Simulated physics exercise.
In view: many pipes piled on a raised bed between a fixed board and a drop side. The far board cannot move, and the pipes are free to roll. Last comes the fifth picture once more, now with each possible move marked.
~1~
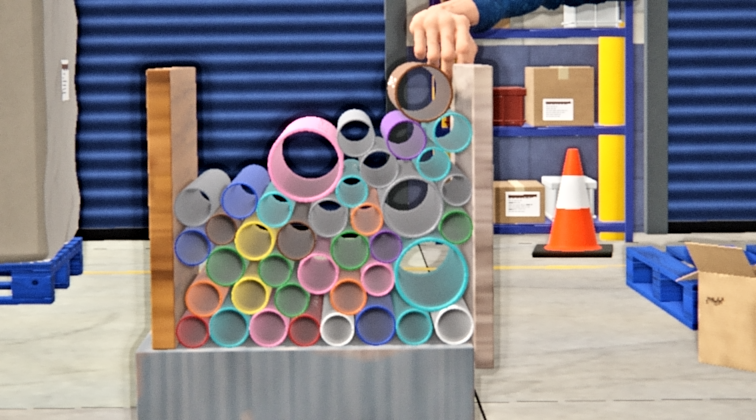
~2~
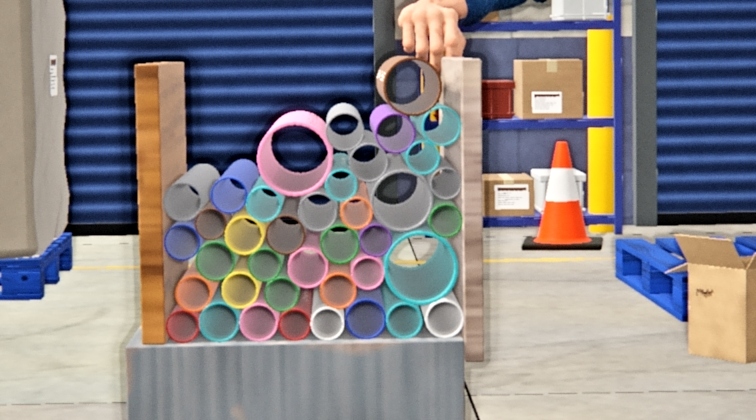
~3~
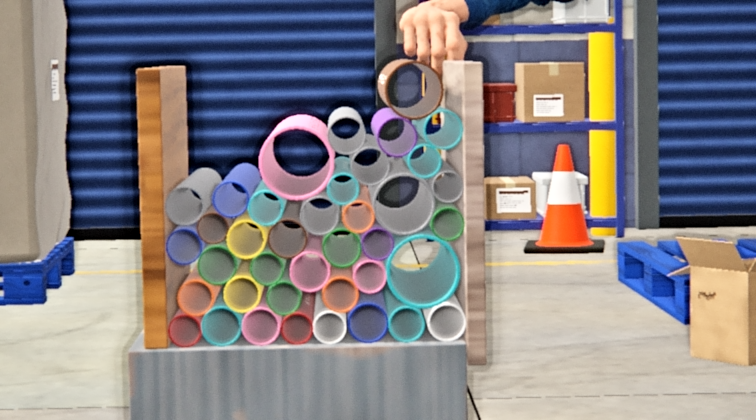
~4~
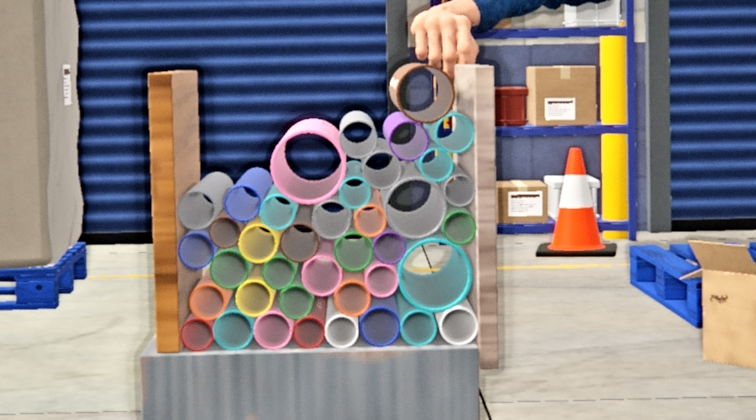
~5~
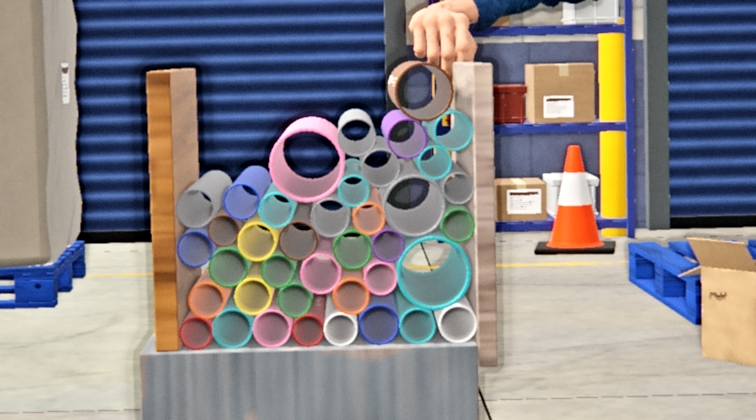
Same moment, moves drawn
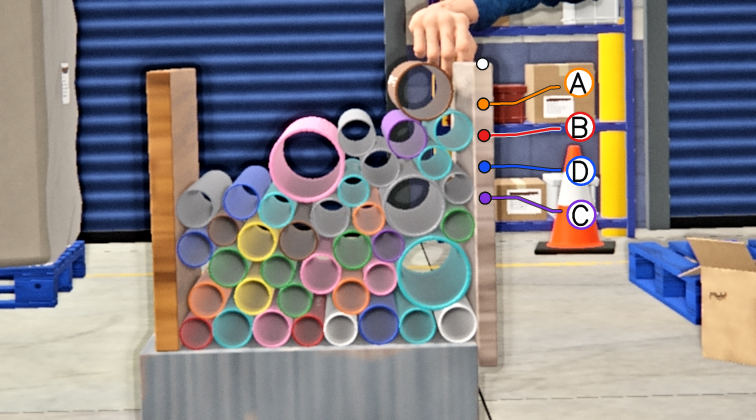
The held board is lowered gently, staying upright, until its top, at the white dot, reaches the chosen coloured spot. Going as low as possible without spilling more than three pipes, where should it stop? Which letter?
The last mark within the limit is C.
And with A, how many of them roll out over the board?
With A, none.
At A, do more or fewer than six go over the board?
At A, fewer than six.
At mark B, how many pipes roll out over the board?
It comes to none.
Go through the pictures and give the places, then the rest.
In the first picture, a green pipe (350, 251); a brown pipe (296, 241); a grey pipe (328, 218).
In the second picture, a grey pipe (318, 212); a grey pipe (368, 163).
In the third picture, a purple pipe (397, 137); side board (462, 199).
In the fourth picture, a blue pipe (380, 327).
In the fifth picture, a pink pipe (381, 278); a green pipe (352, 250); a brown pipe (299, 241).
On the marked copy, A at (484, 104); B at (484, 135); C at (485, 198); D at (485, 167); the white dot at (483, 64).
Taking C. A third of the way, top of the board (473, 126).
Two thirds of the way, top of the board (475, 196).
When it is over, top of the board (475, 198), two out over the board.
As for the rest, A none out over the board; B none out over the board; D none out over the board.
